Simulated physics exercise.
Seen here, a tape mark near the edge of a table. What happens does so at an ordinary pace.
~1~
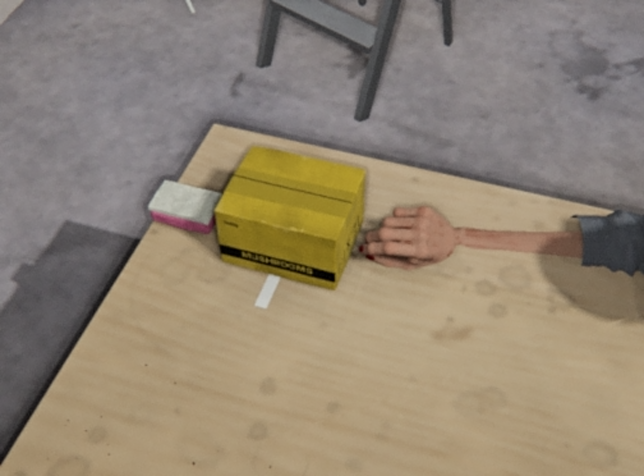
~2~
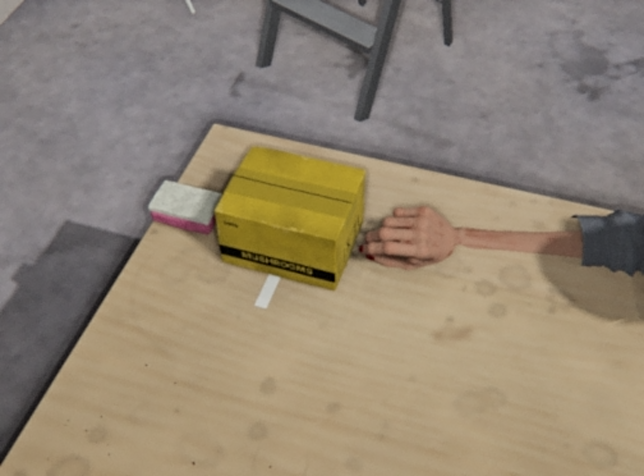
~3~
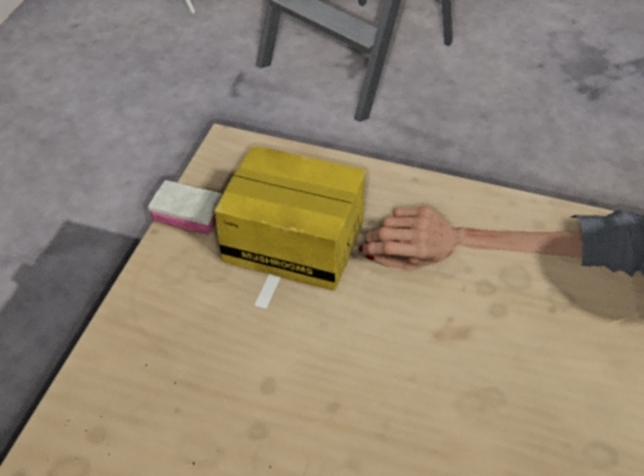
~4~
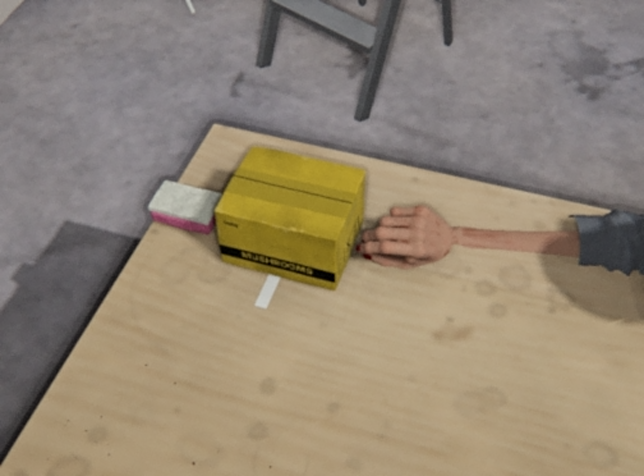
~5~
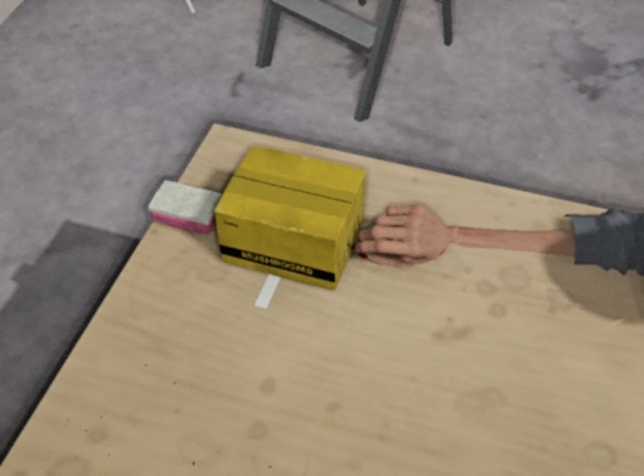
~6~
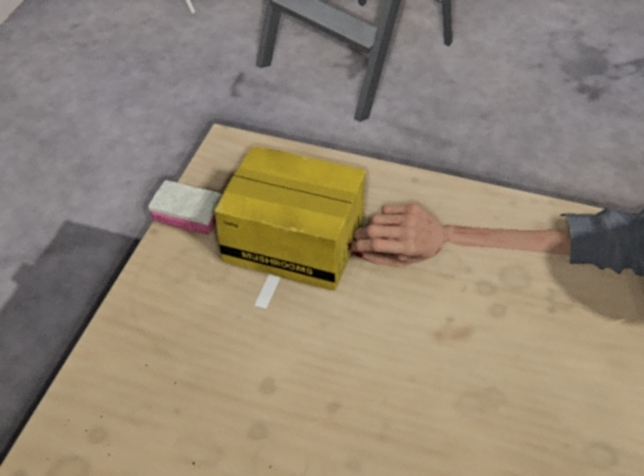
A hand shifts slightly left toward a still yellow box beside a pink sponge.
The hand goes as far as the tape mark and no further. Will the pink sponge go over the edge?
In this case the pink sponge leaves the tabletop.
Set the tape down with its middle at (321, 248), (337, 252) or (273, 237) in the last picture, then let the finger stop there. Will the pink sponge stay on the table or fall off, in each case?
In that order, it pulls up in time; pulls up in time; overshoots.
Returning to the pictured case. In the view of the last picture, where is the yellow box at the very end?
(228, 201), roughly.
Then, 1.16 s past the last view, pink sponge in the air near (148, 294).
Finally, the pink sponge falls off the table.
